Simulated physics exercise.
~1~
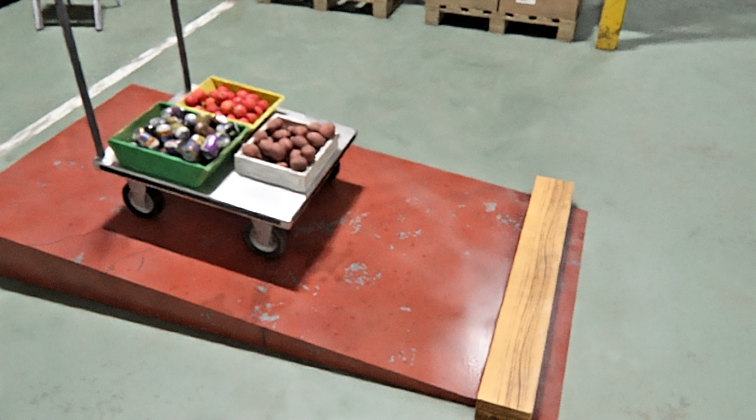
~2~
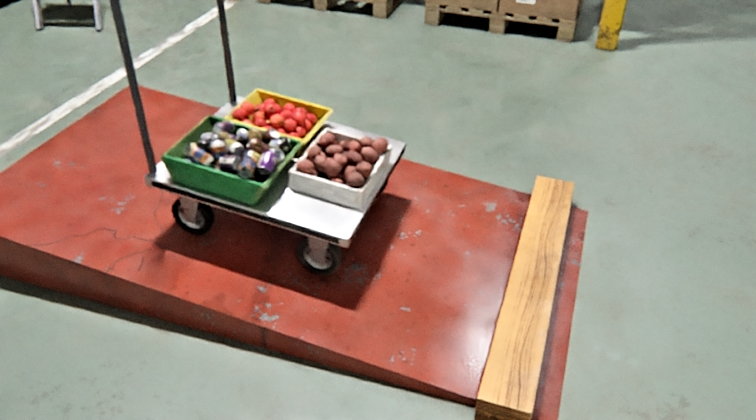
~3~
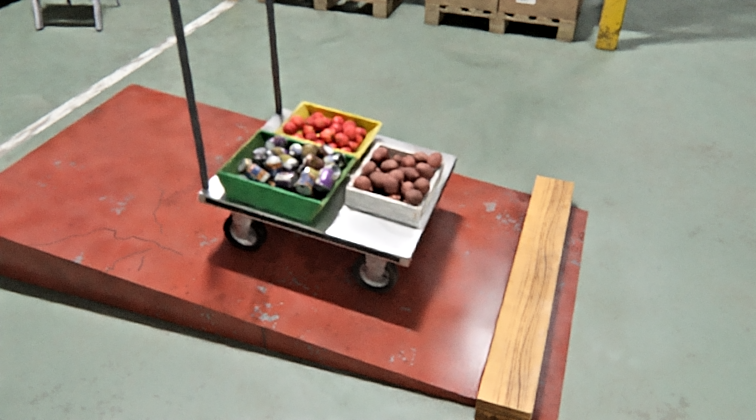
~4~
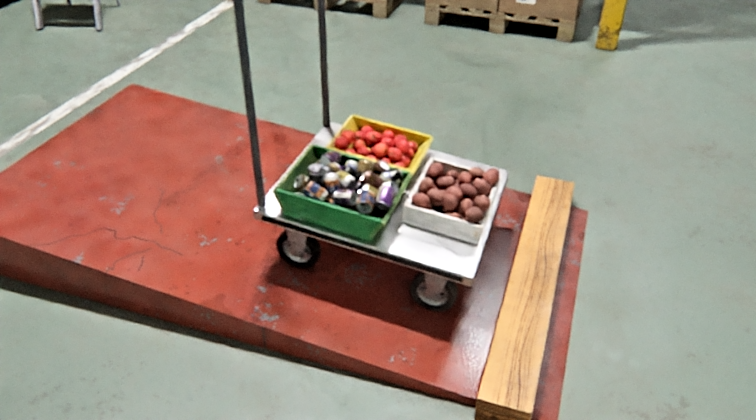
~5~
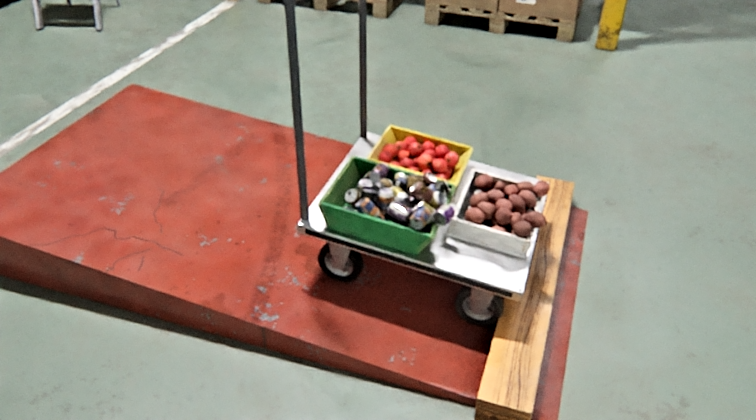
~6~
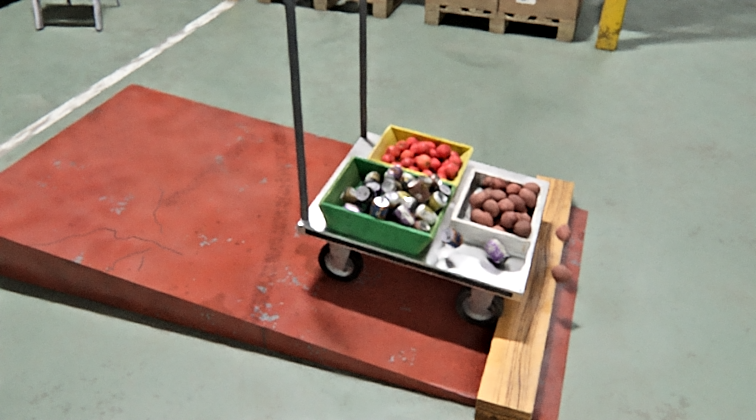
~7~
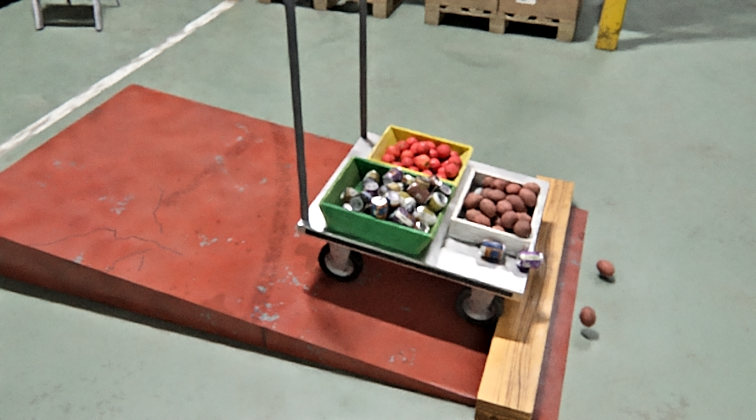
A trolley carrying trays of red potatoes, red round produce and small cans rolled right down a red ramp and stopped against a wooden beam, where two potatoes tumbled onto the floor and two cans spilled from the green tray onto the deck.
